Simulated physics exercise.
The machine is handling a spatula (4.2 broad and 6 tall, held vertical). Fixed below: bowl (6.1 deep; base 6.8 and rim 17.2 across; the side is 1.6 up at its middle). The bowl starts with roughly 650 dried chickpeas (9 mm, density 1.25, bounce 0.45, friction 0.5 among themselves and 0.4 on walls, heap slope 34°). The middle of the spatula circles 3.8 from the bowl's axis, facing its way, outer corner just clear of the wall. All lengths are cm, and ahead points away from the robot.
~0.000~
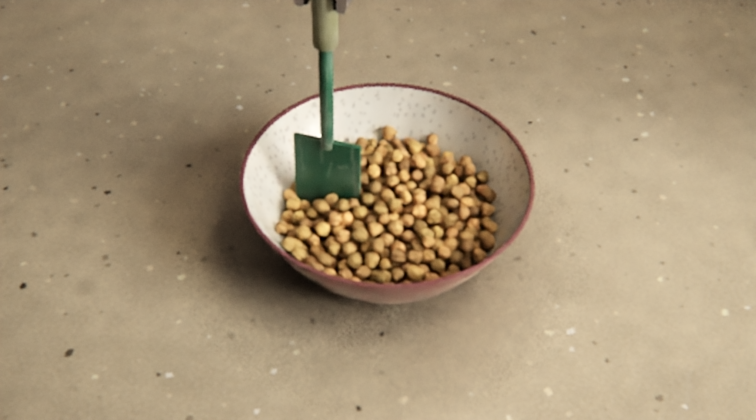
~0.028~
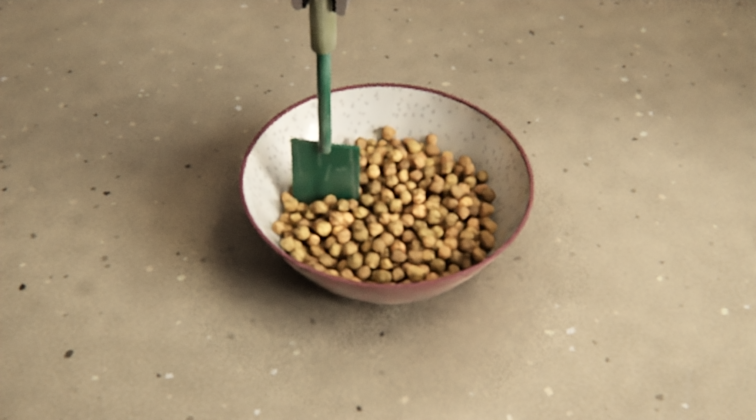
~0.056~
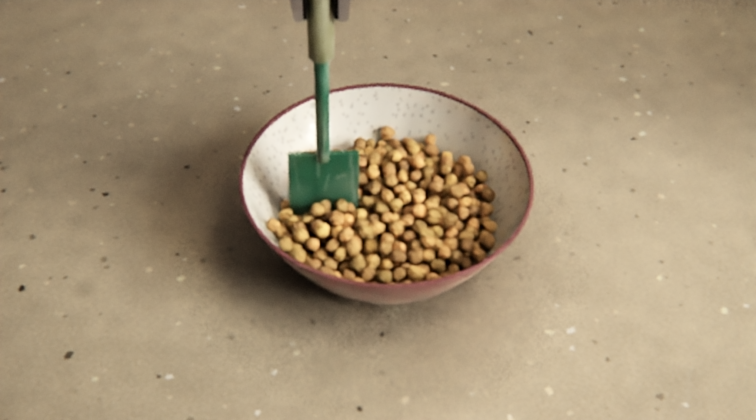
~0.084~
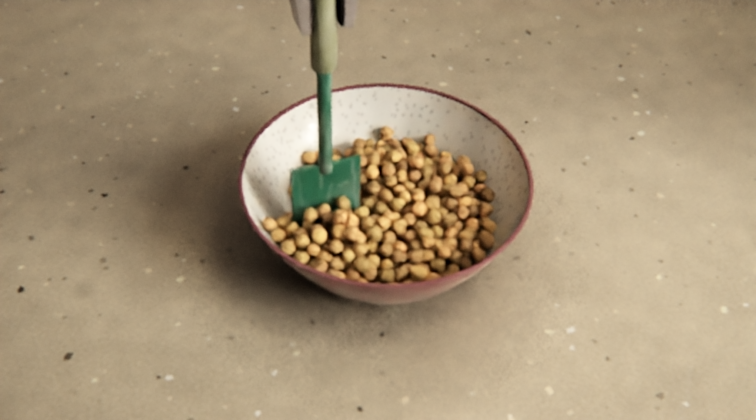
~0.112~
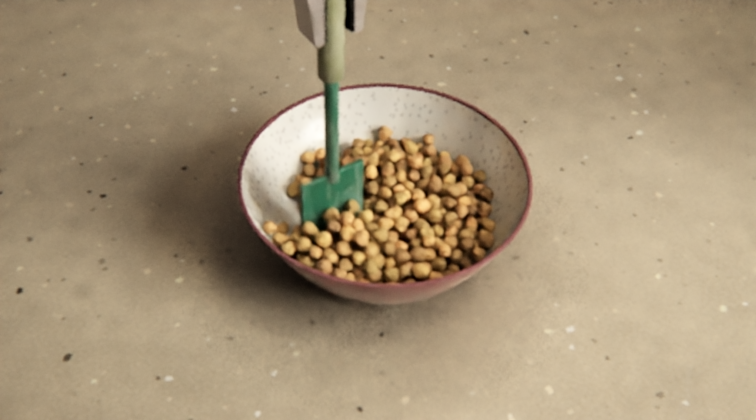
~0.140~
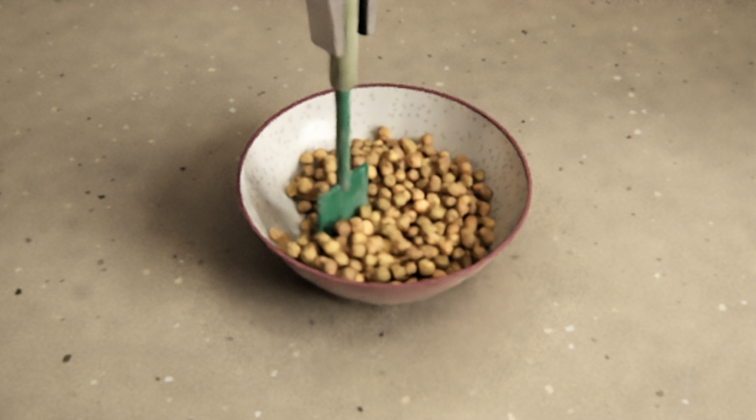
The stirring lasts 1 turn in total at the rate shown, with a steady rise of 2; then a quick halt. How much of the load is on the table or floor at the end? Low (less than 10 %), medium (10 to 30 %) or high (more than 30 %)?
Share on the table or floor: Low (less than 10 %).
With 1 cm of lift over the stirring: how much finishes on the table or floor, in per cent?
Some 10 per cent.
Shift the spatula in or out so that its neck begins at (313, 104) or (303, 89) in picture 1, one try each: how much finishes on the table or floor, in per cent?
Some 5 and 0 per cent.
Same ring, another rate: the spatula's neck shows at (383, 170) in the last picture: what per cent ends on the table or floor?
Some 15 per cent.
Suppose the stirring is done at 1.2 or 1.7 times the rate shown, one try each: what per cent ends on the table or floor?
Some 10 and 20 per cent.
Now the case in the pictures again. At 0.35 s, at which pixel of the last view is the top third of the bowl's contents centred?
Near (462, 188).
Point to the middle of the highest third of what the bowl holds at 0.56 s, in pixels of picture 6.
Near (363, 147).
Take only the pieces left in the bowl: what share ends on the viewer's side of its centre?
About 50 per cent.
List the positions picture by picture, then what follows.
The first frame shows spatula neck at (327, 121), 0° round; upper third of the load around (397, 205), from x 280 to 490, top at y 135; 654 in the bowl.
The second frame shows spatula neck at (325, 124), 5° round; upper third of the load around (396, 207), from x 280 to 490, top at y 135.
The third frame shows spatula neck at (323, 133), 19° round; upper third of the load around (389, 212), from x 275 to 490, top at y 135.
The fourth frame shows spatula neck at (325, 144), 35° round; upper third of the load around (386, 217), from x 270 to 490, top at y 135.
The fifth frame shows spatula neck at (332, 154), 50° round; upper third of the load around (386, 221), from x 270 to 490, top at y 135.
The sixth frame shows spatula neck at (343, 162), 65° round; upper third of the load around (386, 228), from x 275 to 490, top at y 135; 654 in the bowl.
By 0.35 s, 179° round, highest piece 8 above the table; 645 in the bowl, 4 on the table or floor, 5 in flight or on the tool.
By 0.56 s, 292° round, highest piece 8 above the table; 621 in the bowl, 27 on the table or floor, 6 in flight or on the tool.
By 0.87 s, 0° round, highest piece 6 above the table; 617 in the bowl, 37 on the table or floor.
By 1.57 s, 0° round, highest piece 6 above the table; 617 in the bowl, 37 on the table or floor.
Final count, 617 in the bowl, 37 on the table or floor. That is 6 % on the table or floor.
